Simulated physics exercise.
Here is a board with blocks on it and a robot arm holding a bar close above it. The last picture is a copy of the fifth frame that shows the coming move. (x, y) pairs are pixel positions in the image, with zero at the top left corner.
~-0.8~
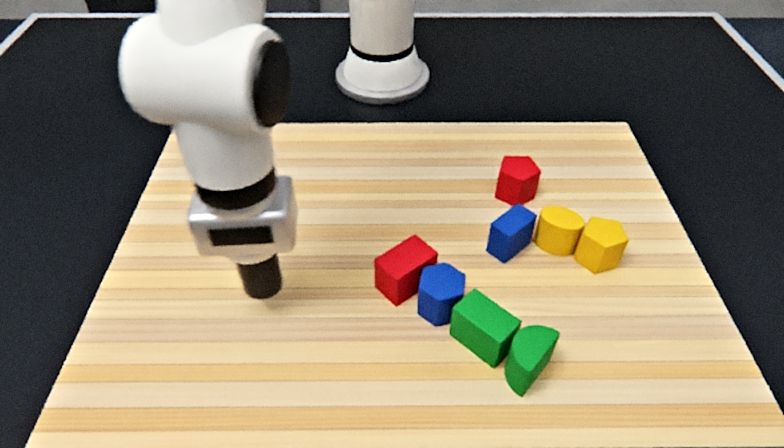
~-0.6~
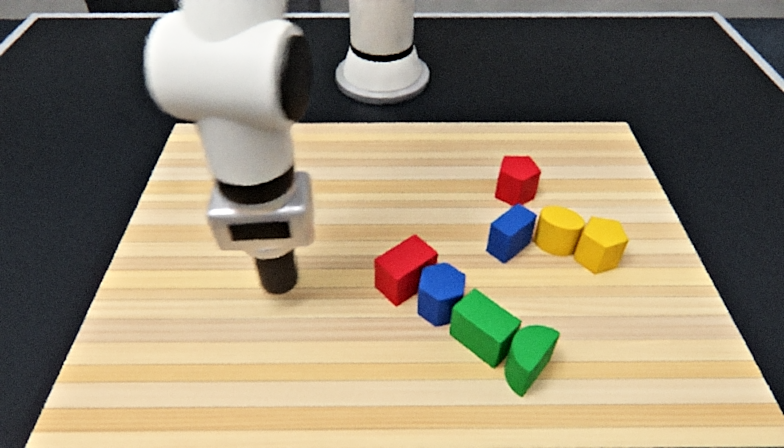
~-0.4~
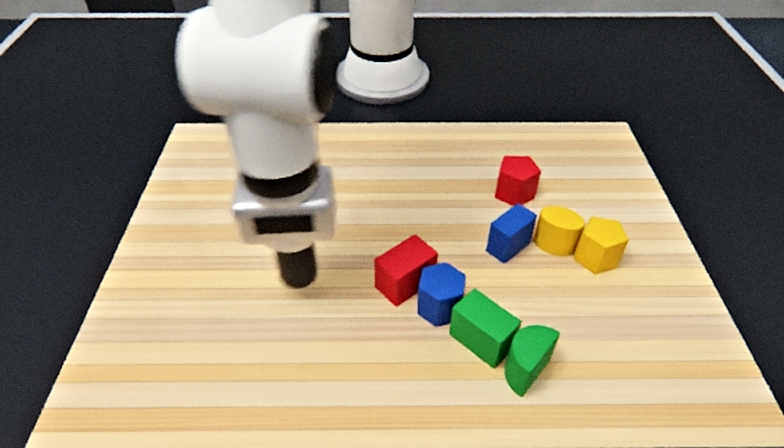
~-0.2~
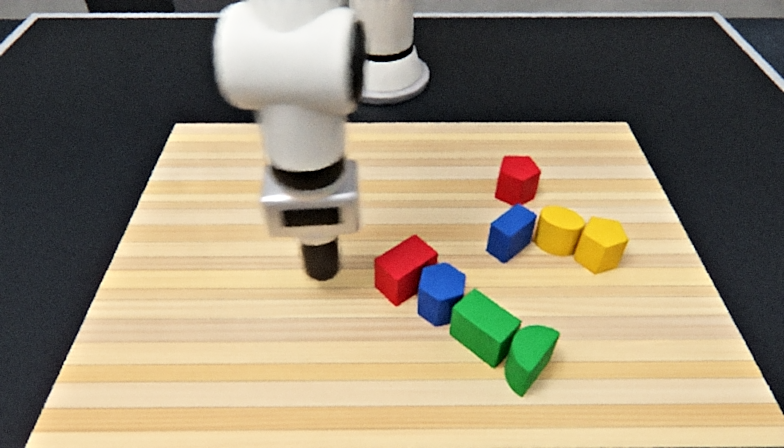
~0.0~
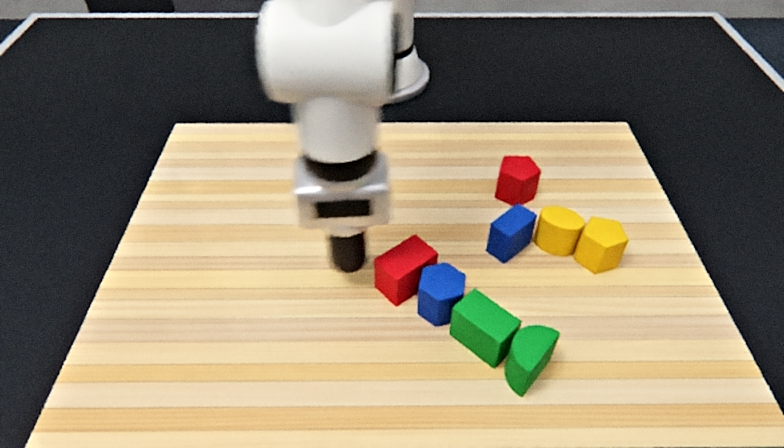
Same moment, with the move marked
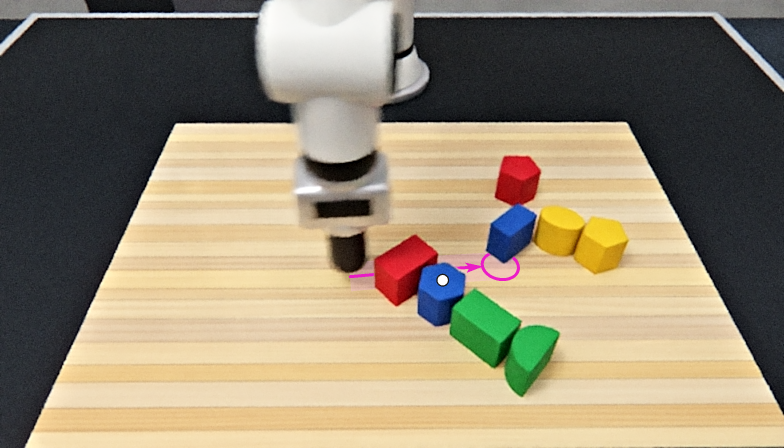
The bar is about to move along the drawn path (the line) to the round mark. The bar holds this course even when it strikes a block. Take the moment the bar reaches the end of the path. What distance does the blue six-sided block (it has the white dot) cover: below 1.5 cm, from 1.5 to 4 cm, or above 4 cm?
Above 4 cm.
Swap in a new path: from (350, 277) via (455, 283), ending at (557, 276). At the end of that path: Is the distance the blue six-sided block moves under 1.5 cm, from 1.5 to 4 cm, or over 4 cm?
The distance will be above 4 cm.
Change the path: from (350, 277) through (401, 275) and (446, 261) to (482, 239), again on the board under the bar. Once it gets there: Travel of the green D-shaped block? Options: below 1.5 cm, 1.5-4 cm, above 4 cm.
Once the path ends, it will sit 1.5 to 4 cm from where it is now.
The drawn path runs in a line from (350, 277) to (500, 266); the dot is on the blue six-sided block.
What follows on the original path. One third of the way, bar (402, 256); red oblong block (436, 257), turned 15° anticlockwise; blue six-sided block (463, 284), turned 25° clockwise; green oblong block (499, 323); green D-shaped block (543, 352).
Two thirds of the way, bar (453, 252); red oblong block (487, 261), turned 15° clockwise; blue six-sided block (498, 295), turned 55° clockwise; green oblong block (519, 341), turned 15° clockwise; green D-shaped block (565, 376).
At the end, bar (504, 249); red oblong block (522, 267), turned 40° clockwise; blue six-sided block (513, 299), turned 80° clockwise; green oblong block (523, 349), turned 20° clockwise; blue oblong block (525, 214), turned 20° anticlockwise; green D-shaped block (571, 386), turned 10° anticlockwise.
